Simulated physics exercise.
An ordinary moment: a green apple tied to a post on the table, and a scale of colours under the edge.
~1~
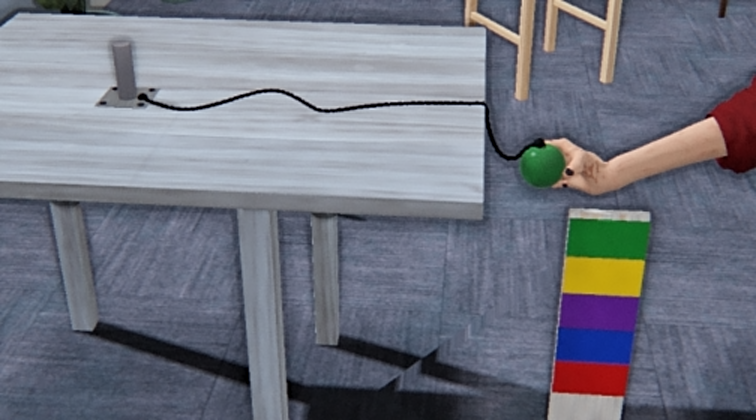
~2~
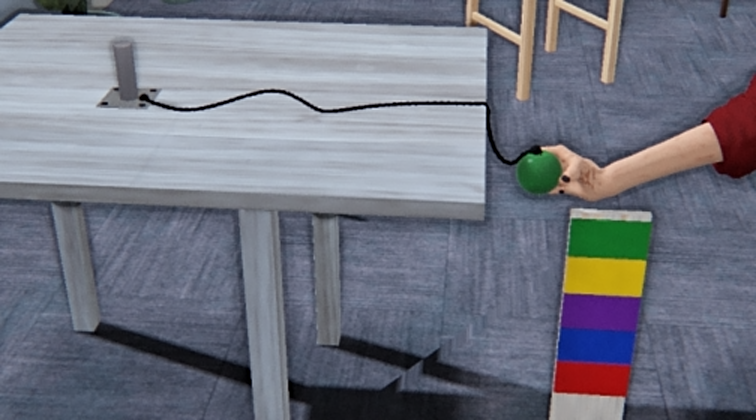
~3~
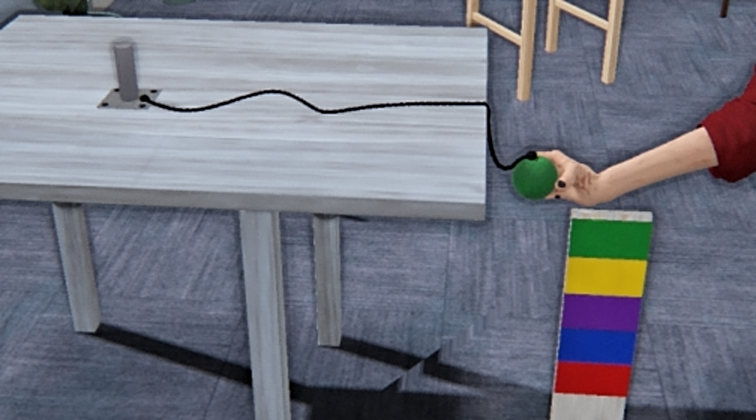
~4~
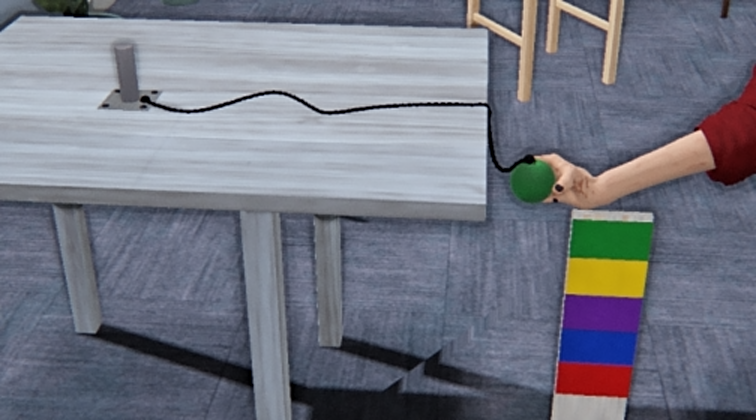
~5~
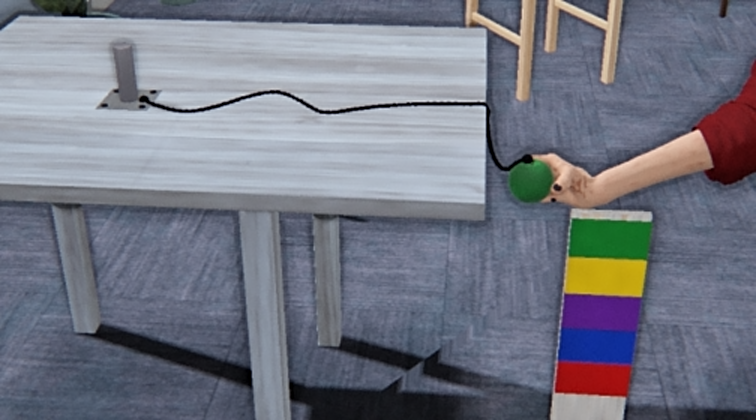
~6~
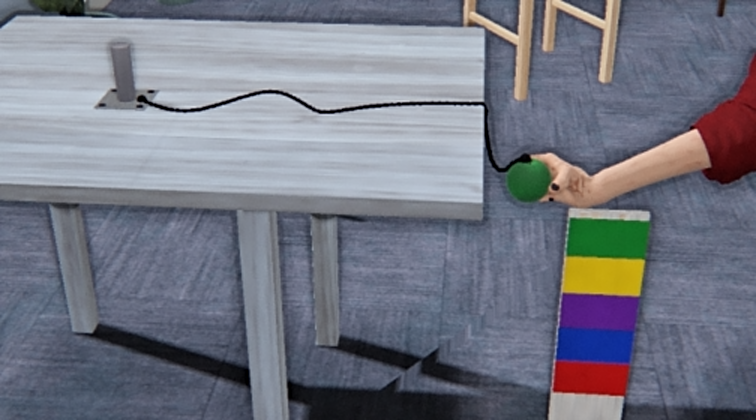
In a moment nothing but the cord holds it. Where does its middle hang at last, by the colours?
The yellow one.
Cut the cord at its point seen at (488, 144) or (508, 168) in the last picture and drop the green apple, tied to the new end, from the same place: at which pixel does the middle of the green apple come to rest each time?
In that order: (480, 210) and (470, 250).
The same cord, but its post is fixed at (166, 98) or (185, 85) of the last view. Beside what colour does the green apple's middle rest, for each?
Try by try: Purple; purple.
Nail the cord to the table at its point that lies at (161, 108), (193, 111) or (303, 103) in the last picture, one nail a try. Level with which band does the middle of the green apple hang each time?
One after the other, yellow; yellow; green.
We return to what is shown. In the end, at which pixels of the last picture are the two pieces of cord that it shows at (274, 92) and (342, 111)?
They go to (297, 103) and to (391, 106).
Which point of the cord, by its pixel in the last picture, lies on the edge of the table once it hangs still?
It lies at about (436, 104).
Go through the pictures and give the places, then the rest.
The first picture shows green apple (542, 166); green (608, 241); yellow (603, 278); purple (599, 313); blue (594, 347); red (590, 380).
The second picture shows green apple (539, 172); cord through (176, 109) (255, 94) (317, 110) (402, 104) (487, 118).
The third picture shows green apple (535, 177).
The fourth picture shows green apple (533, 181); cord through (178, 111) (256, 95) (318, 111) (403, 106) (488, 119).
The fifth picture shows green apple (531, 181).
The sixth picture shows green apple (529, 181); cord through (174, 110) (253, 95) (315, 110) (400, 104) (485, 118).
Early on, apple near (496, 251); level with green.
Midway, apple near (442, 263); level with yellow.
Near the end, apple near (474, 269); level with yellow.
Finally, apple near (482, 269); level with yellow. The cord holds its middle at yellow.
